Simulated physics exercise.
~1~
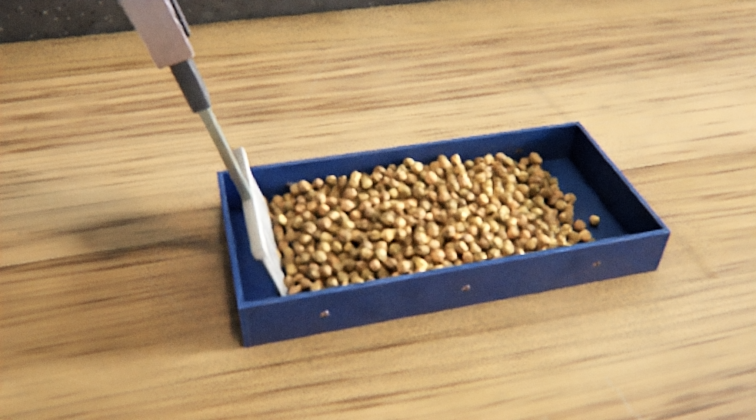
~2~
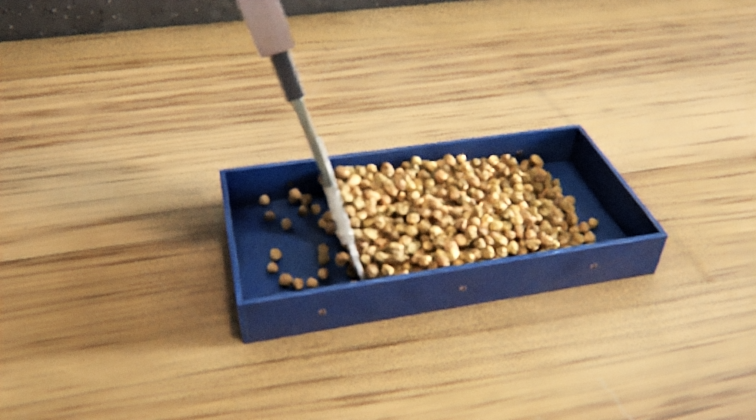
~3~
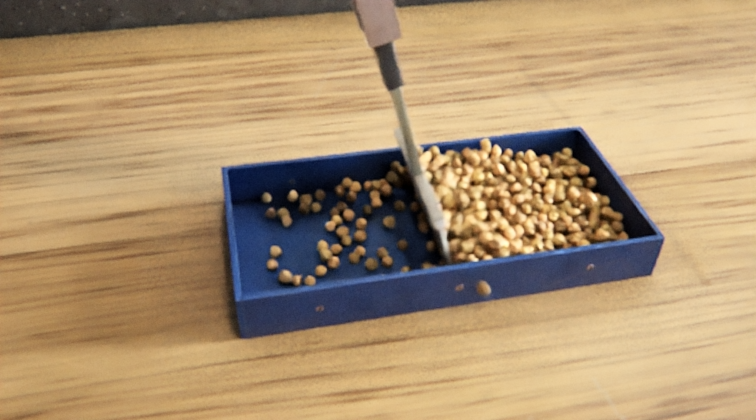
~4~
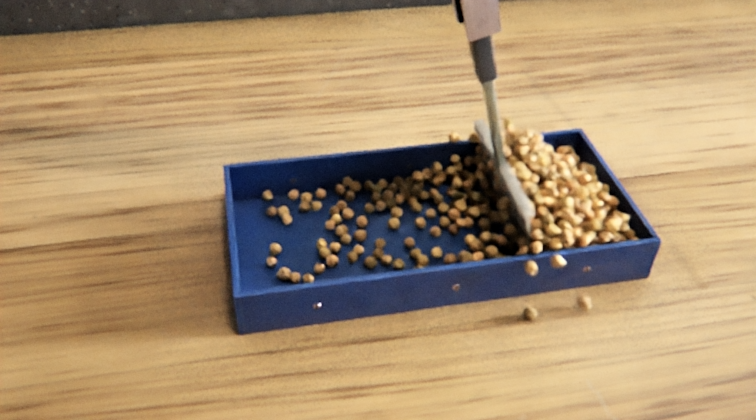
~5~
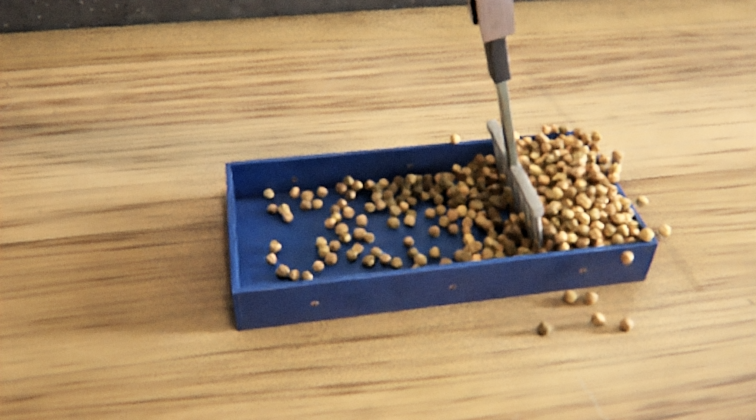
A fork pushes chickpeas rightward along a blue tray, spilling a few onto the table.
